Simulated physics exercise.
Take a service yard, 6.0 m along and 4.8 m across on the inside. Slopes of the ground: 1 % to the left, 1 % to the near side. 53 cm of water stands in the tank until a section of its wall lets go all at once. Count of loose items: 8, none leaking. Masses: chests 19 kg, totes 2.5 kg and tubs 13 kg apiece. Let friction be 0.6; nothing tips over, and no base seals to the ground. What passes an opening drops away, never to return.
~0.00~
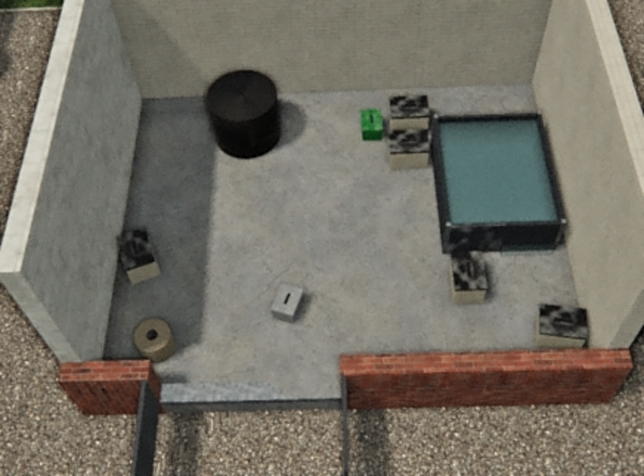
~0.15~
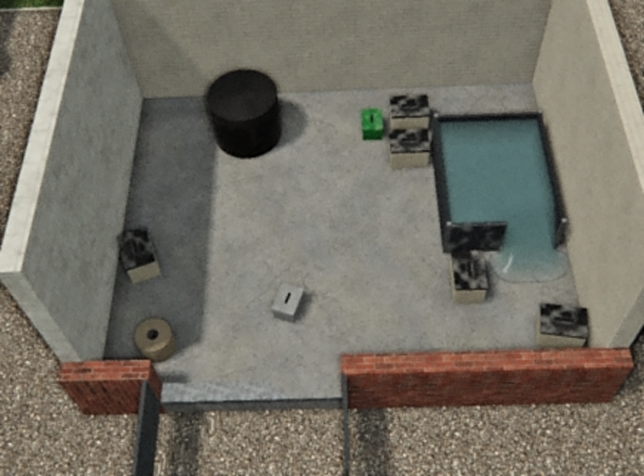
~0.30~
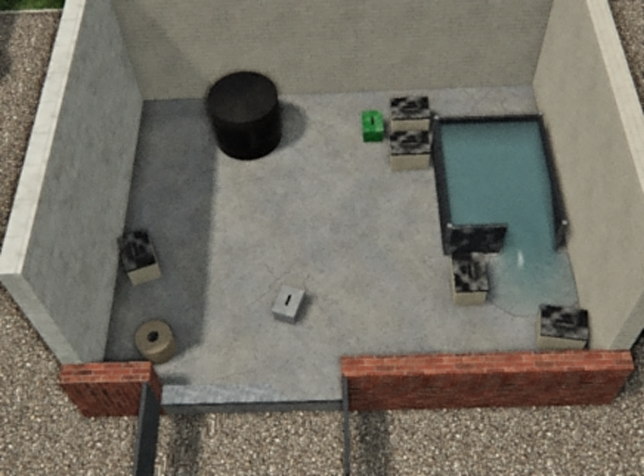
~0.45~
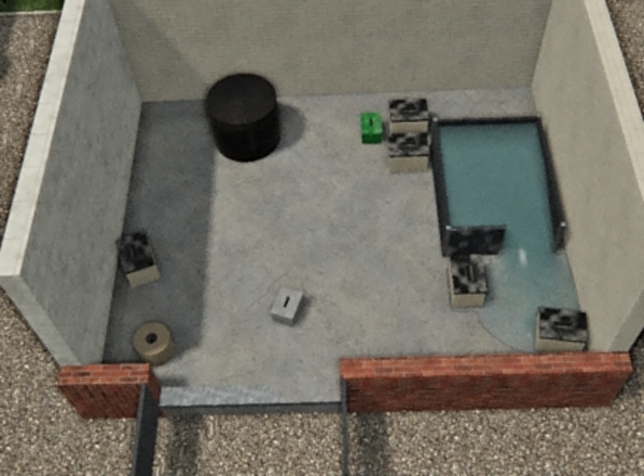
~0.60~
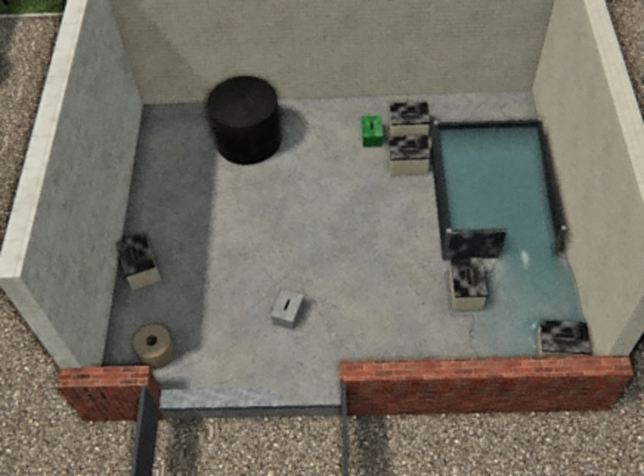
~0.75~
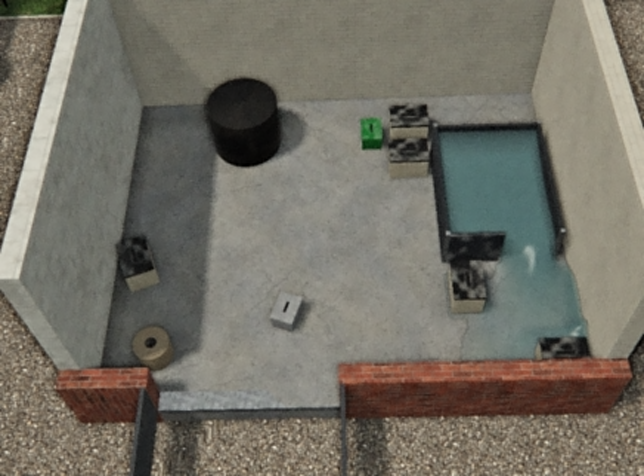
In this clip, water pours through an opening in the near side of a tank in a walled yard and spreads across the floor around nearby boxes, then the lower-right box shifts slightly toward the low brick wall.
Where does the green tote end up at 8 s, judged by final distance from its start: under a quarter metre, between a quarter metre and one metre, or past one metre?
It will scarcely move.
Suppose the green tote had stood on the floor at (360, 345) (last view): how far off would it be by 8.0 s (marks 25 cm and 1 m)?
Well, it is shoved a long way.
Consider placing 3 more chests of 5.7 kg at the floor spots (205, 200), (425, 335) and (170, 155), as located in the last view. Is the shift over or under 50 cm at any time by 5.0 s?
Result, in listed order: Not exceeded / exceeded / not exceeded.
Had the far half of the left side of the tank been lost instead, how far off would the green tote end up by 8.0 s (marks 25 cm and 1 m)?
Outcome for the green tote: It is borne far off.
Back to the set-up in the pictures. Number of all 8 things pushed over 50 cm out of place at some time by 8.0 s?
The total is 4.
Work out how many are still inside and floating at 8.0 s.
At that time, 1.
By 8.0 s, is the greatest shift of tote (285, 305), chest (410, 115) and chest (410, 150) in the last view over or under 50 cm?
Beyond the limit, then within the limit, then within the limit.
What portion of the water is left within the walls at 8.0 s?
I'd say some 92 percent hasn't gone yet.
After 1.6 s the green tote is near (372, 128), 0.0 m from its start, aground; 0 of 8 are out; 1 afloat.
After 3.6 s the green tote is near (372, 128), 0.0 m from its start, aground; 0 of 8 are out; 0 afloat.
After 5.6 s the green tote is near (372, 128), 0.0 m from its start, aground; 0 of 8 are out; 2 afloat.
After 8.0 s the green tote is near (372, 128), 0.0 m from its start, aground; 0 of 8 are out; 1 afloat.
